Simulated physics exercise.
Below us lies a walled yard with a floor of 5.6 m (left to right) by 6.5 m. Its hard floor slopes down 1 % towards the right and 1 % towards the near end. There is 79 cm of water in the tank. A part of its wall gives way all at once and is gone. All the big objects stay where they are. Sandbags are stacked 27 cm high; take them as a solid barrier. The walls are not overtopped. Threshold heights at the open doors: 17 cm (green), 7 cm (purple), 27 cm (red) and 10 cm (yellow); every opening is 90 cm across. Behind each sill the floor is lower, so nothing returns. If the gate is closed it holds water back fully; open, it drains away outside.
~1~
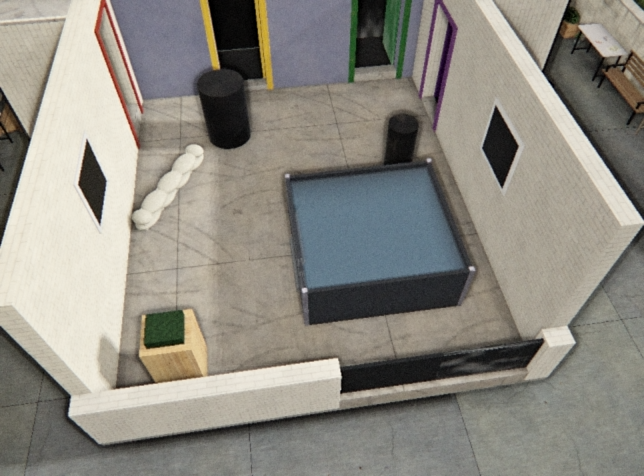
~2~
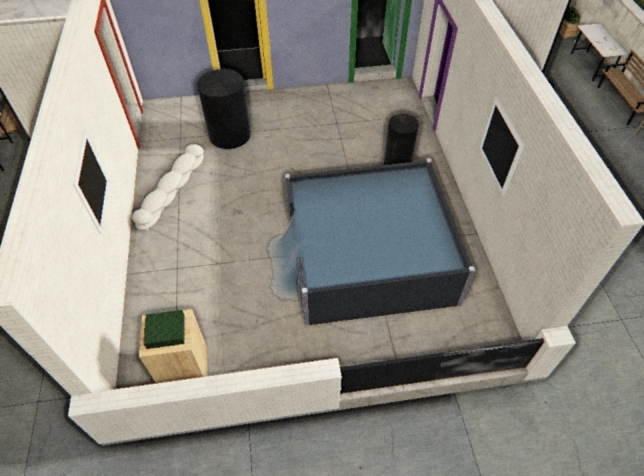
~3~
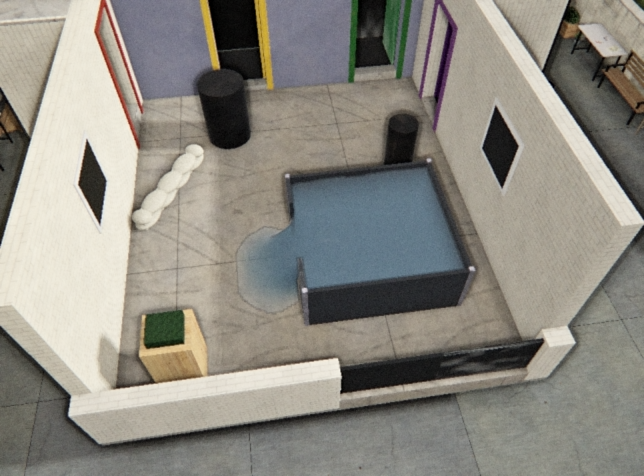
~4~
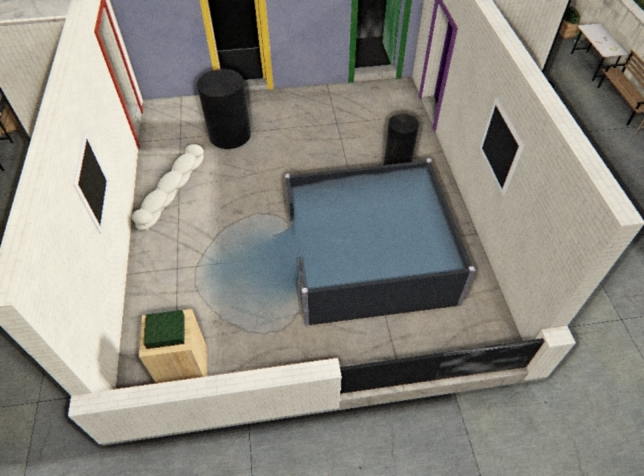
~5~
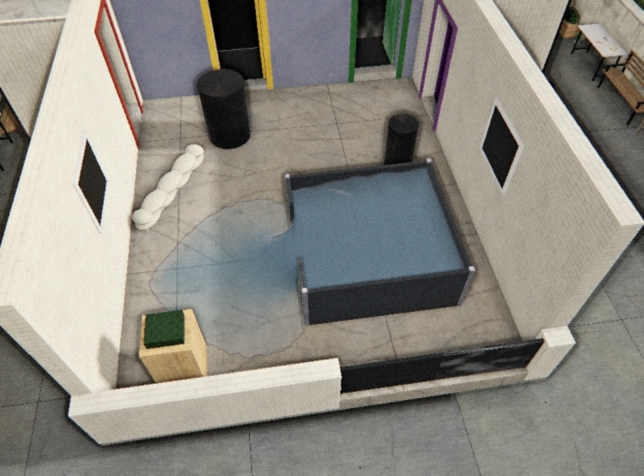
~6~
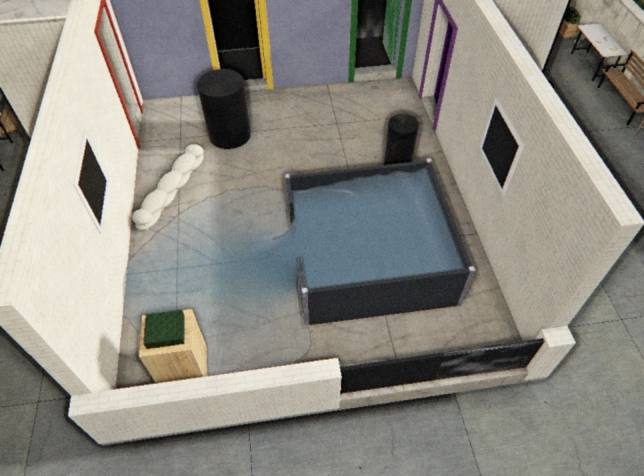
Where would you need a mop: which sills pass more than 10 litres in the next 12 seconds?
Within that time: At the green door it does not reach the limit; at the purple door it goes over the limit; at the red door it stays under the limit; at the yellow door it stays under the limit.
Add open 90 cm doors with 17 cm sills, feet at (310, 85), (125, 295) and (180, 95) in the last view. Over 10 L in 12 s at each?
In that order: Under, over, not over.
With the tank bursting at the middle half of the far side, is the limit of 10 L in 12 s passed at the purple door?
Against that limit: Purple past it.
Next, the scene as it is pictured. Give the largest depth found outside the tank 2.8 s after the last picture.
About 34 cm.
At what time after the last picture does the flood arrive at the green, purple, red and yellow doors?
Arrival: Green 3.8 s, purple 3.8 s, red 1.3 s, yellow 3.0 s.
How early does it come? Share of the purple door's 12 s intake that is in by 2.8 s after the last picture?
Some 0 per cent by then.
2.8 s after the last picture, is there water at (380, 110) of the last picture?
It is dry.
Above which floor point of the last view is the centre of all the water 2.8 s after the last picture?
Around (277, 266).
Then, 0.7 s after the last picture water covers 30 % of the floor and is deepest (47 cm) near (292, 265); green door not reached, purple door not reached, red door not reached, yellow door not reached.
Then, 1.5 s after the last picture water covers 35 % of the floor and is deepest (46 cm) near (115, 414); green door not reached, purple door not reached, red door 2 cm at the sill, 0 L in, yellow door not reached.
Then, 2.8 s after the last picture water covers 60 % of the floor and is deepest (34 cm) near (116, 400); green door not reached, purple door not reached, red door 2 cm at the sill, 0 L in, yellow door not reached.
Then, 6.3 s after the last picture water covers 95 % of the floor and is deepest (23 cm) near (491, 361); green door 11 cm at the sill, 0 L in, purple door 15 cm at the sill, 18 L in, red door 6 cm at the sill, 0 L in, yellow door 2 cm at the sill, 0 L in.
Then, 11.3 s after the last picture water covers 95 % of the floor and is deepest (20 cm) near (458, 186); green door 12 cm at the sill, 1 L in, purple door 13 cm at the sill, 157 L in, red door 3 cm at the sill, 0 L in, yellow door 10 cm at the sill, 0 L in.
